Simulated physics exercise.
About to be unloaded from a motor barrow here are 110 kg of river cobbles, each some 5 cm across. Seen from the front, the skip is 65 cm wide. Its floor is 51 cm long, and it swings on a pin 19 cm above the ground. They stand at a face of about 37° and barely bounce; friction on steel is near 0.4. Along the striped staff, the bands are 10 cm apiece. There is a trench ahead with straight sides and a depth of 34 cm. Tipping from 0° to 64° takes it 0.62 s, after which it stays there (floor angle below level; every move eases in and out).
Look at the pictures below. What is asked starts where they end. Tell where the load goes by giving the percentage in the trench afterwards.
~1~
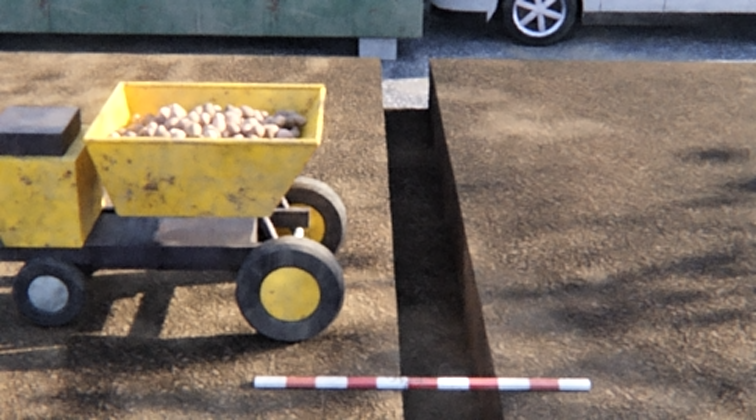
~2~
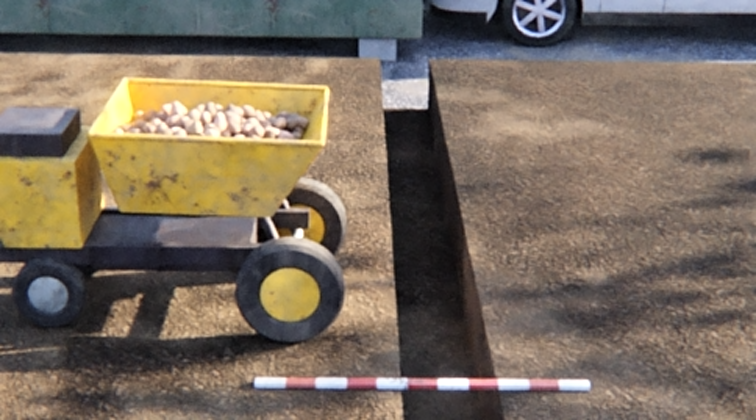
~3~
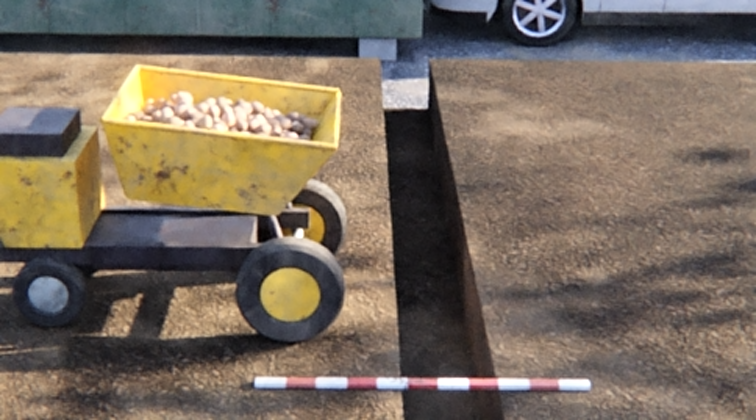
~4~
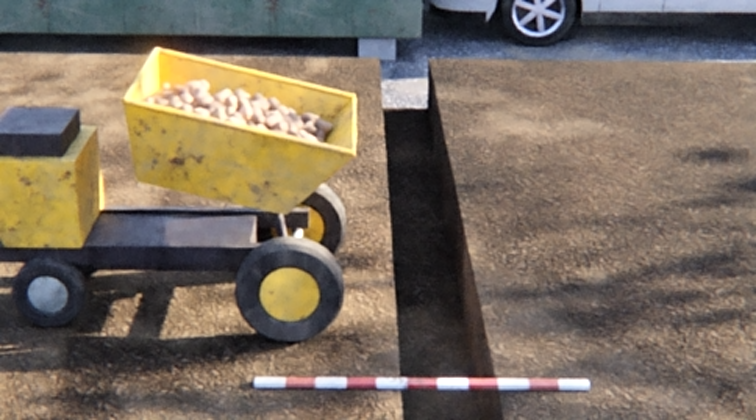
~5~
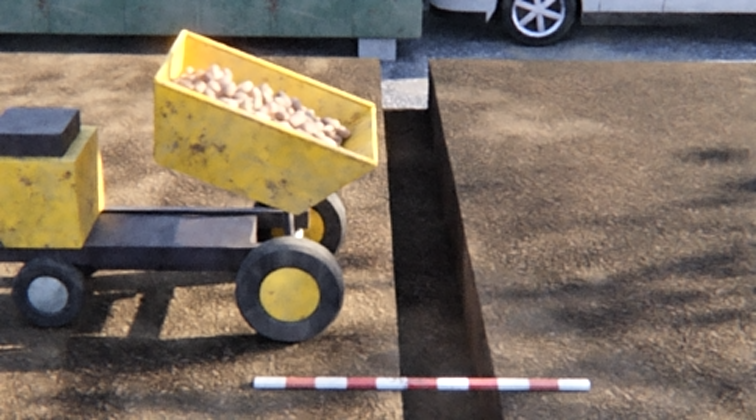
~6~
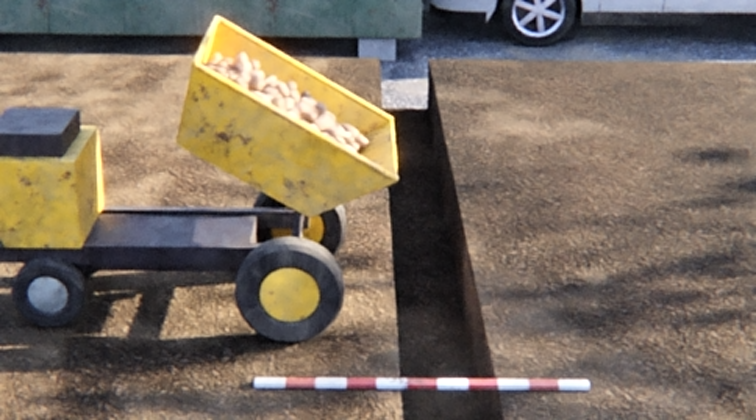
About 21 per cent of the load is in the trench.
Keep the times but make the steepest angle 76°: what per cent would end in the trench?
Around 25 per cent would finish in the trench.
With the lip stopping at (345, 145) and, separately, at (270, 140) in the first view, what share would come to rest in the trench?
From the first spot near 10, from the second near 40 per cent.
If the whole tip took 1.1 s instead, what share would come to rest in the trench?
Something close to 30 per cent.
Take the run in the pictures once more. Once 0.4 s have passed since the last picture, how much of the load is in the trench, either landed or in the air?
Roughly 5% by that time.
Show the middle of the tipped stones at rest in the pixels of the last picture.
Somewhere around (539, 302) in the last picture.
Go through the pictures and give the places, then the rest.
Lip at (318, 143), floor tilted 0°, highest stones at (202, 117), in the first frame.
The skip is at 2°, its lip at (323, 145); the top of the load is at (203, 115), in the second frame.
Lip at (336, 148), floor tilted 6°, highest stones at (190, 108), in the third frame.
Lip at (354, 154), floor tilted 13°, highest stones at (194, 97), in the fourth frame.
Lip at (376, 165), floor tilted 21°, highest stones at (202, 81), in the fifth frame.
Lip at (397, 180), floor tilted 30°, highest stones at (228, 69), in the sixth frame.
Then, 0.2 s after the last picture the floor is at 53°, 100 % in the skip; the foremost stones are at (407, 189).
Then, 0.4 s after the last picture the floor is at 64°, 83 % in the skip, 6 % in the trench, 11 % past the trench; the foremost stones are at (530, 279).
Then, 0.8 s after the last picture the floor is at 64°, 40 % in the skip, 6 % in the trench, 54 % past the trench; the foremost stones are at (706, 312).
Then, 2.7 s after the last picture the floor is at 64°, 26 % in the skip, 21 % in the trench, 54 % past the trench; the foremost stones are past the picture's edge.
